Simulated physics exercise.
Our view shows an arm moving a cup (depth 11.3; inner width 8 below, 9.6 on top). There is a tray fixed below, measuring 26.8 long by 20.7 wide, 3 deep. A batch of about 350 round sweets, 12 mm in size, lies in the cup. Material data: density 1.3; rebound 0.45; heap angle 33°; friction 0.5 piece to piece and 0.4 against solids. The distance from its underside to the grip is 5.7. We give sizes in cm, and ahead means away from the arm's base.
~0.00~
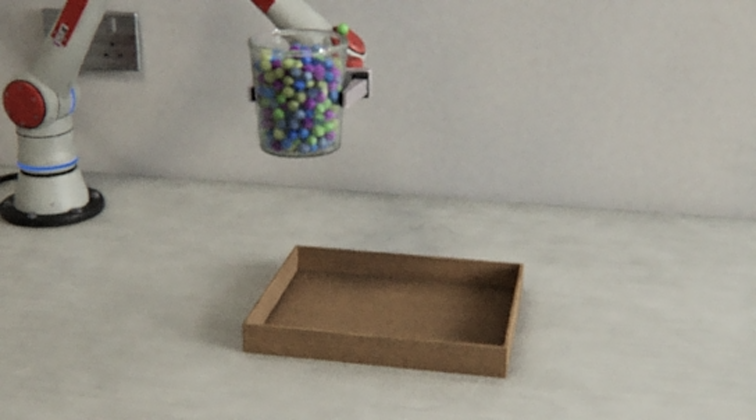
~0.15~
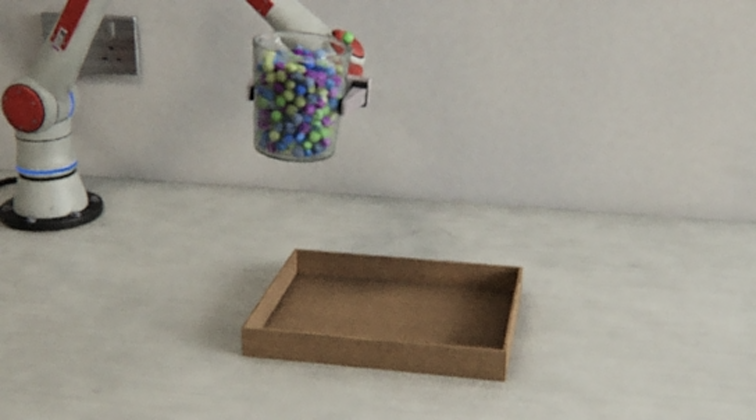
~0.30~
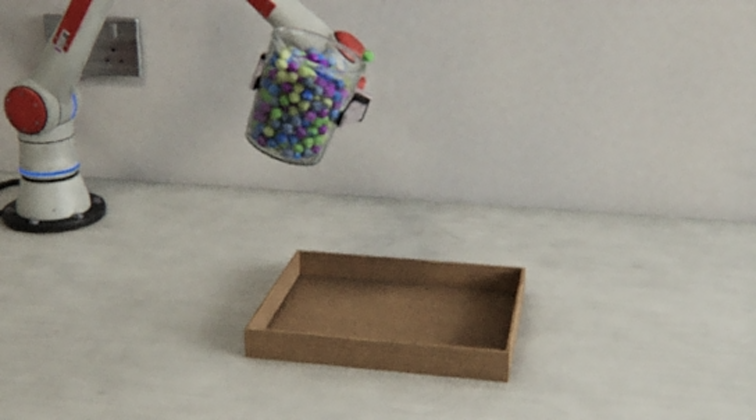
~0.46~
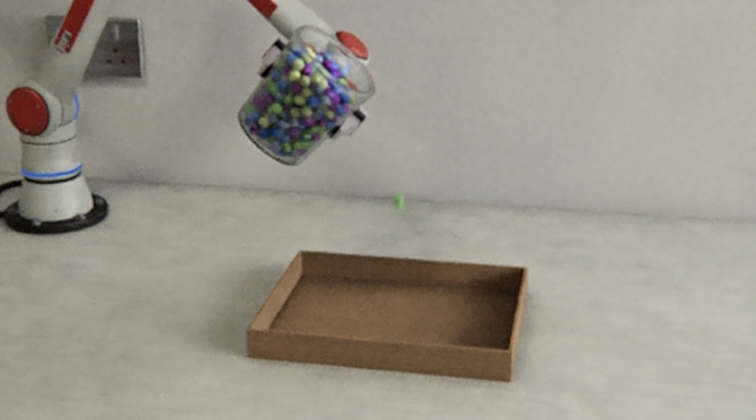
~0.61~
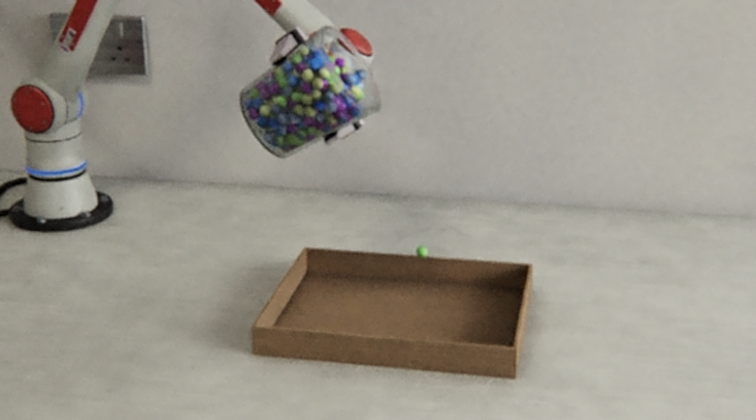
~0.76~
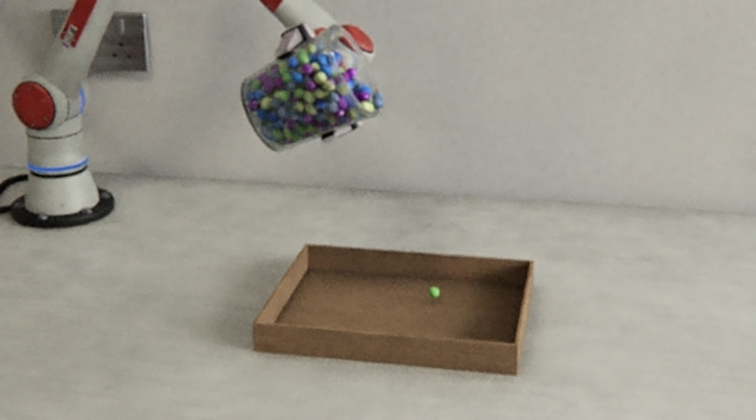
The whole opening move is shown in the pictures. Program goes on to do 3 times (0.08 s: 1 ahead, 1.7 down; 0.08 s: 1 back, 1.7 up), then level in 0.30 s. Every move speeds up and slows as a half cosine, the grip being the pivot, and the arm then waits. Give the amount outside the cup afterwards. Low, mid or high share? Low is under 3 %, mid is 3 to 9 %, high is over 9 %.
A mid share.
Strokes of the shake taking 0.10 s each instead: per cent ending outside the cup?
Then roughly 0 percent.
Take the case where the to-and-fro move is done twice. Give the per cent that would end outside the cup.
That share would be near 5 percent.
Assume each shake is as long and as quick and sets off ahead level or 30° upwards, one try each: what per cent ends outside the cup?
Try one gives about 25 in a hundred, try two about 30 in a hundred.
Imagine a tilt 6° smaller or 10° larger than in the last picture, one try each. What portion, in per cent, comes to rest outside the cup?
About 0 and 15 %.
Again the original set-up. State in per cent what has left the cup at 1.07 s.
About 0 per cent.
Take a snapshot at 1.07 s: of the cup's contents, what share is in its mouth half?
50 per cent.
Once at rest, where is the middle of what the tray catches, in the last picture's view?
Near (461, 315).
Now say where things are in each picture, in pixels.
The first frame shows cup middle at (299, 95), level; upper third of the load around (298, 70), from x 260 to 345, top at y 30; 346 in the cup.
The second frame shows cup middle at (298, 99), tilted 6° forward; upper third of the load around (299, 74), from x 260 to 350, top at y 40.
The third frame shows cup middle at (300, 100), tilted 21° forward; upper third of the load around (303, 76), from x 255 to 370, top at y 50; 345 in the cup, 1 in flight or on a rim.
The fourth frame shows cup middle at (302, 100), tilted 41° forward; upper third of the load around (306, 77), from x 250 to 400, top at y 50; 345 in the cup, 1 in flight or on a rim.
The fifth frame shows cup middle at (307, 97), tilted 56° forward; upper third of the load around (312, 78), from x 250 to 420, top at y 50; 345 in the cup, 1 in the tray.
The sixth frame shows cup middle at (308, 94), tilted 62° forward; upper third of the load around (310, 77), from x 255 to 435, top at y 45; 345 in the cup, 1 in the tray.
After 1.07 s, tilted 62° forward, highest piece 29 above the table; 338 in the cup, 3 in the tray, 5 in flight or on a rim.
After 1.38 s, tilted 33° forward, highest piece 29 above the table; 327 in the cup, 12 in the tray, 1 on the table or floor, 6 in flight or on a rim.
After 1.74 s, level, highest piece 31 above the table; 327 in the cup, 18 in the tray, 1 on the table or floor.
After 2.79 s, level, highest piece 31 above the table; 327 in the cup, 18 in the tray, 1 on the table or floor.
At rest, 327 in the cup, 18 in the tray, 1 on the table or floor. That is 5 % outside the cup.
